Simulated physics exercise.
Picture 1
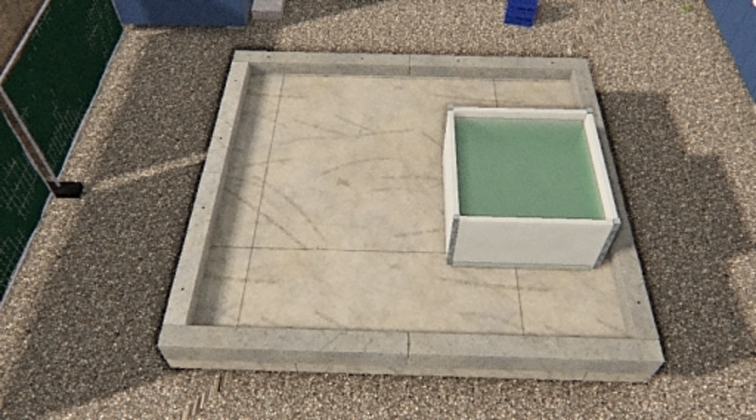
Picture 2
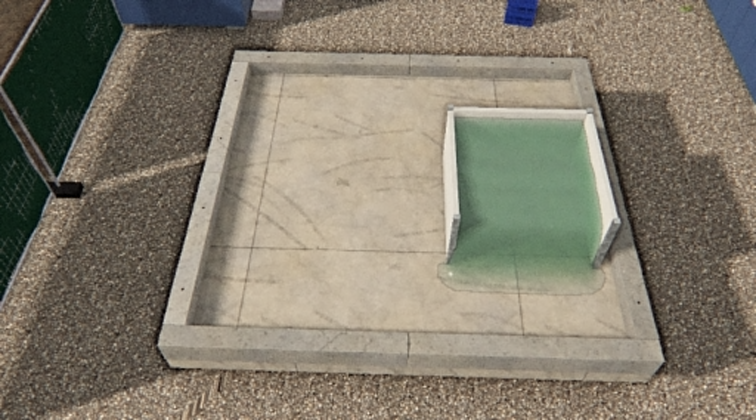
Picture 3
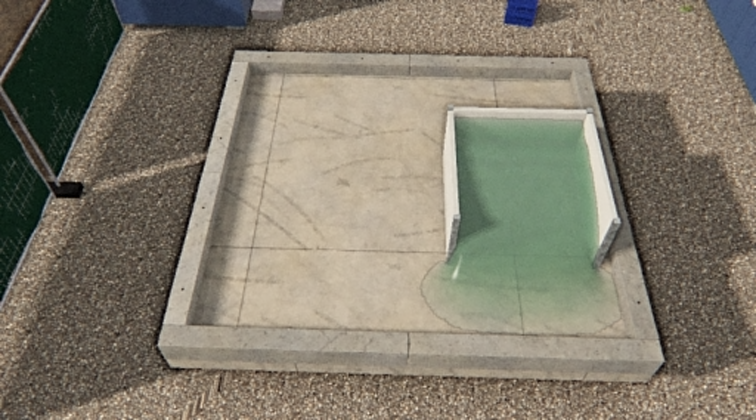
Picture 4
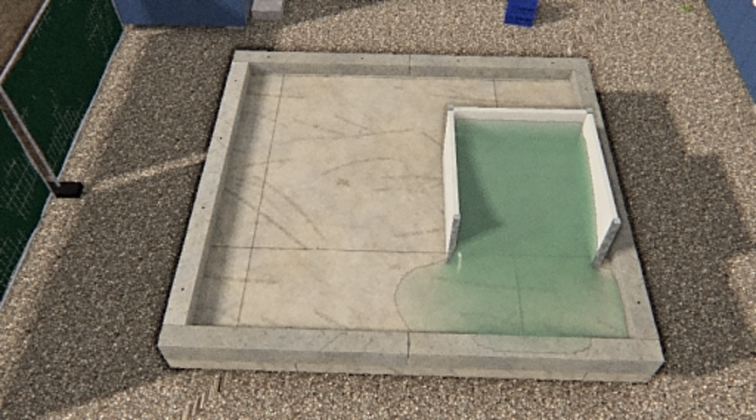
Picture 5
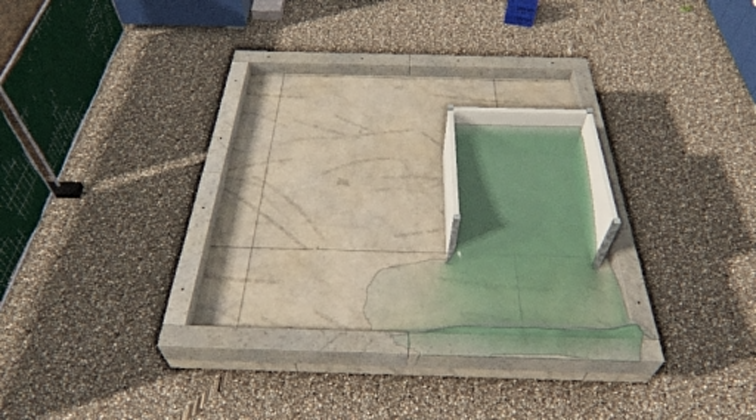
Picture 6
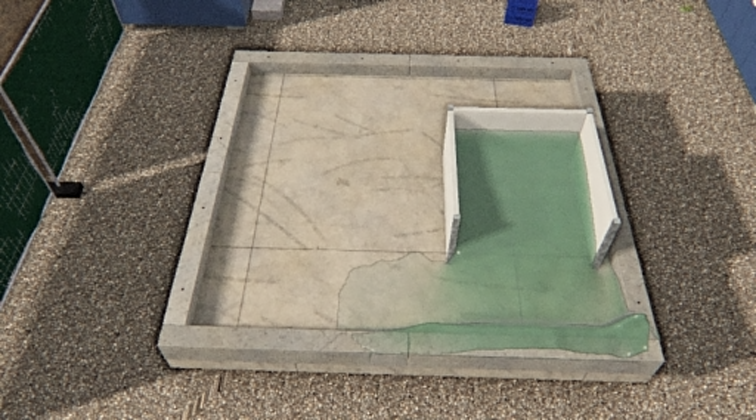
The footage shows an open tank of green liquid standing inside a low-walled concrete compound; its front panel disappears and the liquid pours out, spreading across the floor to the near wall and leftward along it.
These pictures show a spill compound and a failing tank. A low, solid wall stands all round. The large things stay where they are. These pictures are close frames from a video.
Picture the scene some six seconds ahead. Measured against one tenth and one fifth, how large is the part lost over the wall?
The part lost over the wall is larger than one fifth.
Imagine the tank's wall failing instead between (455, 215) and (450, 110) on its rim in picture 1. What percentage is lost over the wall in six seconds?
Some 16 per cent.
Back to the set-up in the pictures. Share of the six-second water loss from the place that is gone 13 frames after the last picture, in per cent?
Near 95 in a hundred.
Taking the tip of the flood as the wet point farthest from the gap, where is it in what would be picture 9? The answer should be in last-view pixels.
The farthest wet point should be near (226, 334).
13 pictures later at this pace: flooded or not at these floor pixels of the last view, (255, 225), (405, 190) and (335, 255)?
Soaked, spared, soaked.
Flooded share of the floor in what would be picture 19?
Near 45 in a hundred.
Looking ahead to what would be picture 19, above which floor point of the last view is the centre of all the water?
I'd place it roughly at (463, 265).
A moment on, water covers 20 % of the floor; the low wall has let 11 % over.
Next, water covers 25 % of the floor; the low wall has let 21 % over.
Then, water covers 40 % of the floor; the low wall has let 35 % over.
Later, water covers 55 % of the floor; the low wall has let 37 % over.
In the end, water covers 70 % of the floor; the low wall has let 37 % over.
